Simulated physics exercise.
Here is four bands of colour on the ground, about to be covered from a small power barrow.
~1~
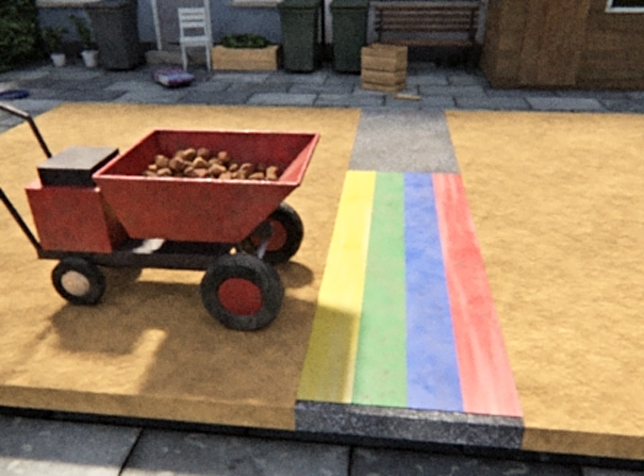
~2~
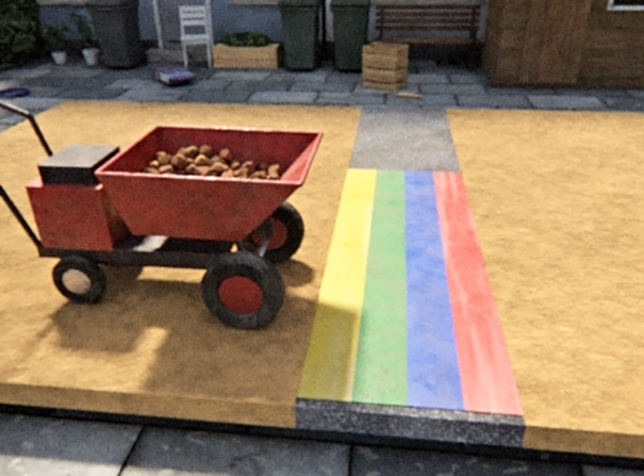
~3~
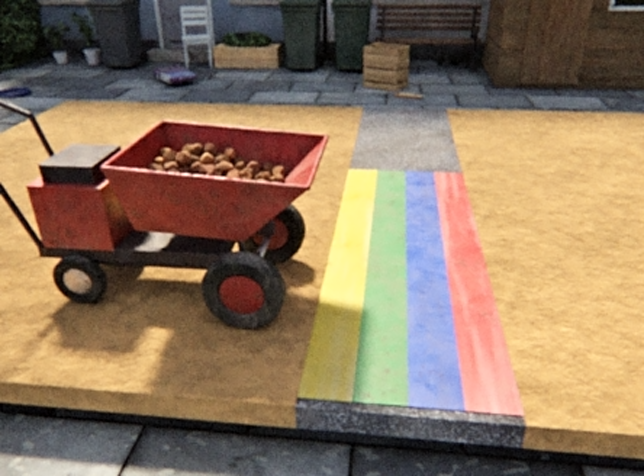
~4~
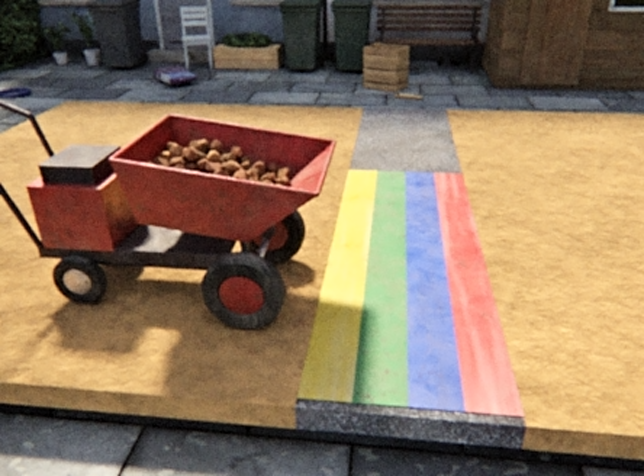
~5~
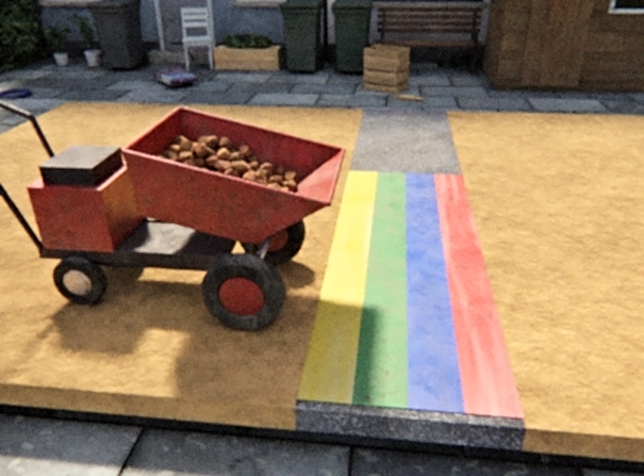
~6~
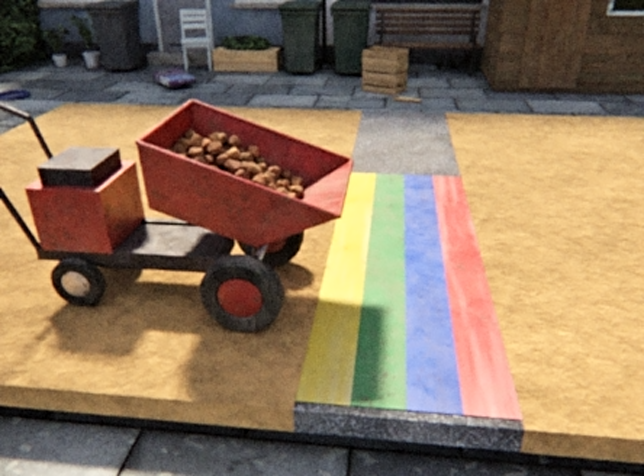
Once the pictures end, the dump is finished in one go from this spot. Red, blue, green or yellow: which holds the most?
Most covered: The blue band.
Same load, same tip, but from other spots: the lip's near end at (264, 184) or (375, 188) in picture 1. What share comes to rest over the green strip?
The first gives 30 %, the second 0 %.
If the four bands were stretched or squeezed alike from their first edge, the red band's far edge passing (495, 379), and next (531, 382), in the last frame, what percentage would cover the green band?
First some 10, then 20 per cent.
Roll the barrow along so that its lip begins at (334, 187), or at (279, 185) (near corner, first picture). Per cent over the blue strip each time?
Near 20 % and 30 %.
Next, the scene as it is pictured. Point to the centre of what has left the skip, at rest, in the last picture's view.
Near (432, 298).
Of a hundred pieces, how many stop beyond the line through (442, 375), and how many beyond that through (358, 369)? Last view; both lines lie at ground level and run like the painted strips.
Roughly 30 per cent, and 70 per cent.
Soon after the last picture, skip tipped steeply; all in the skip.
A little later, skip tipped right over; about two thirds in the skip; about a quarter over the green strip; about a quarter over the blue strip; a stray few over the red strip.
Later still, skip tipped right over; about a third in the skip; a small part over the green strip; about a third over the blue strip; a small part over the red strip; a small part off the paint.
At rest, skip tipped right over; about a third in the skip; none over the yellow strip; a small part over the green strip; about a third over the blue strip; about a quarter over the red strip; a small part off the paint.
